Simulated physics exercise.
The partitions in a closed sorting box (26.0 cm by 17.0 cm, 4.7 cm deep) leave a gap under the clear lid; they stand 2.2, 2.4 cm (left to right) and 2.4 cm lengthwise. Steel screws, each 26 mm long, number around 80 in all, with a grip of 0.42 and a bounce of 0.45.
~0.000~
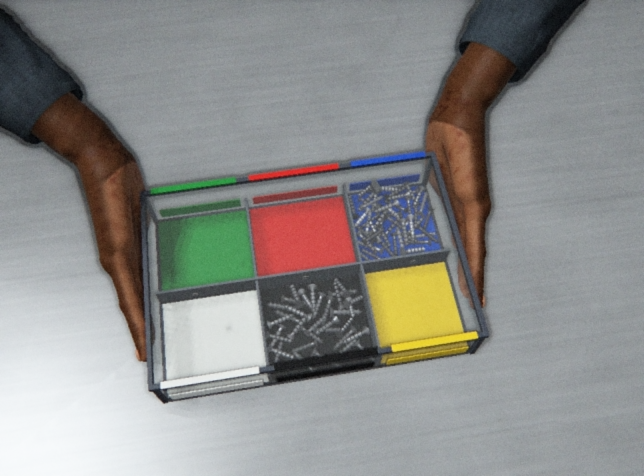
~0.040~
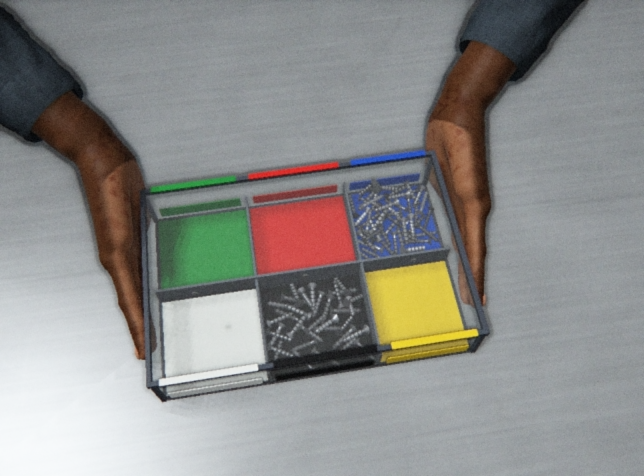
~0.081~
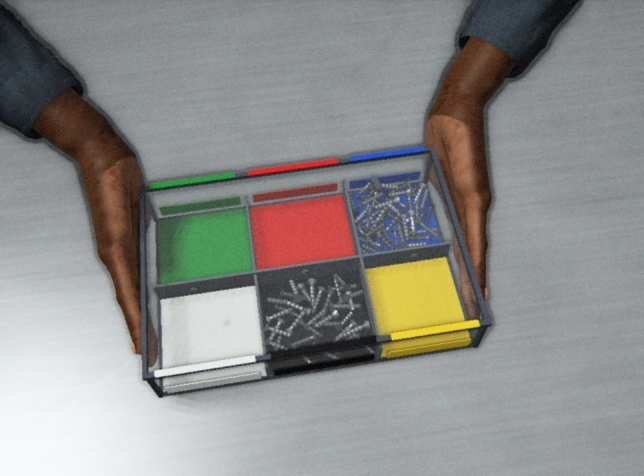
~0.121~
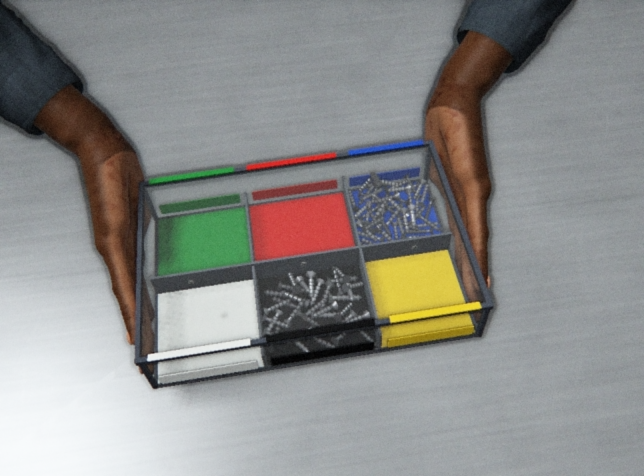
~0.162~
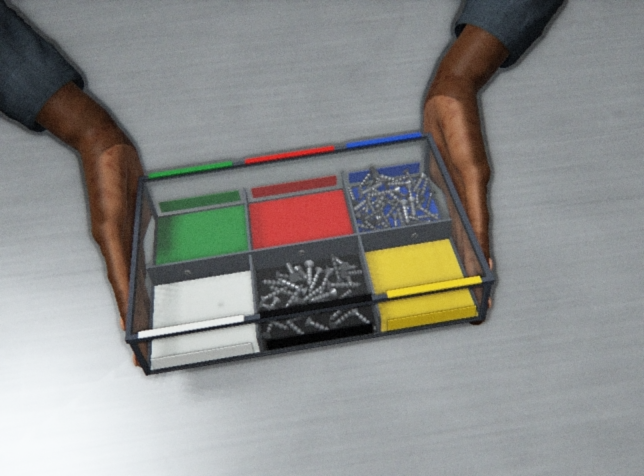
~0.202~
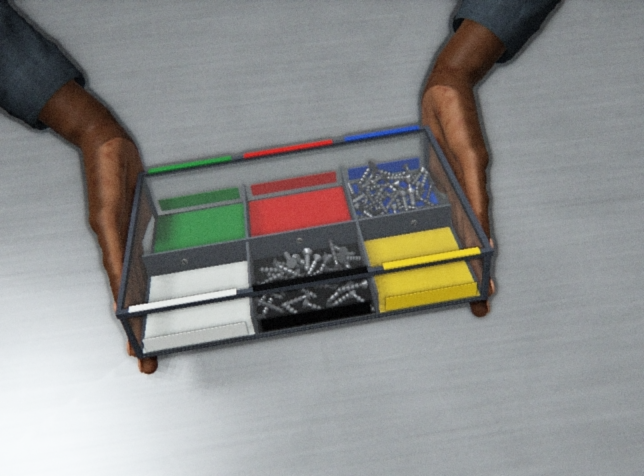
Two hands held a clear-lidded box with six coloured compartments, screws lying in the blue and black ones, and tilted it smoothly, the near edge rising while the screws stayed in their sections.
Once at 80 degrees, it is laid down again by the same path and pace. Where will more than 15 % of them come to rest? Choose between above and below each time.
Red compartment: Above, blue compartment: Above, green compartment: Below, yellow compartment: Below, white compartment: Below, black compartment: Above.
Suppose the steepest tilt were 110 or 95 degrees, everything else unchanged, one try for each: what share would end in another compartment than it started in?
I'd put them near 45 and 40 percent in that order.
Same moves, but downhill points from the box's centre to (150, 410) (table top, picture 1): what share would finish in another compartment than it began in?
Something like 75 in a hundred.
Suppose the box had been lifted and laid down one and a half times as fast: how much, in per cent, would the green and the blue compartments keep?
In that case green keeps 5 per cent while blue keeps 55 per cent.
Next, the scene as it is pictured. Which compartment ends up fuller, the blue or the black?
It's the blue one that holds more.
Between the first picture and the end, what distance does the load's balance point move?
Around 4.0 centimetres, start to finish.
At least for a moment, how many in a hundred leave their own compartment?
Around 25 in a hundred.
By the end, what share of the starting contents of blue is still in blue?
Some 90 percent.
After 0.65 s, tilt 78 degrees; red 15 %, blue 60 %, black 25 %.
After 0.94 s, tilt 32 degrees; red 25 %, blue 55 %, black 20 %.
After 1.34 s, tilt 0 degrees; red 25 %, blue 55 %, black 20 %.
By 1.7 s all is still; red 25 %, blue 55 %, green 5 %, yellow 0 %, white 0 %, black 20 %.
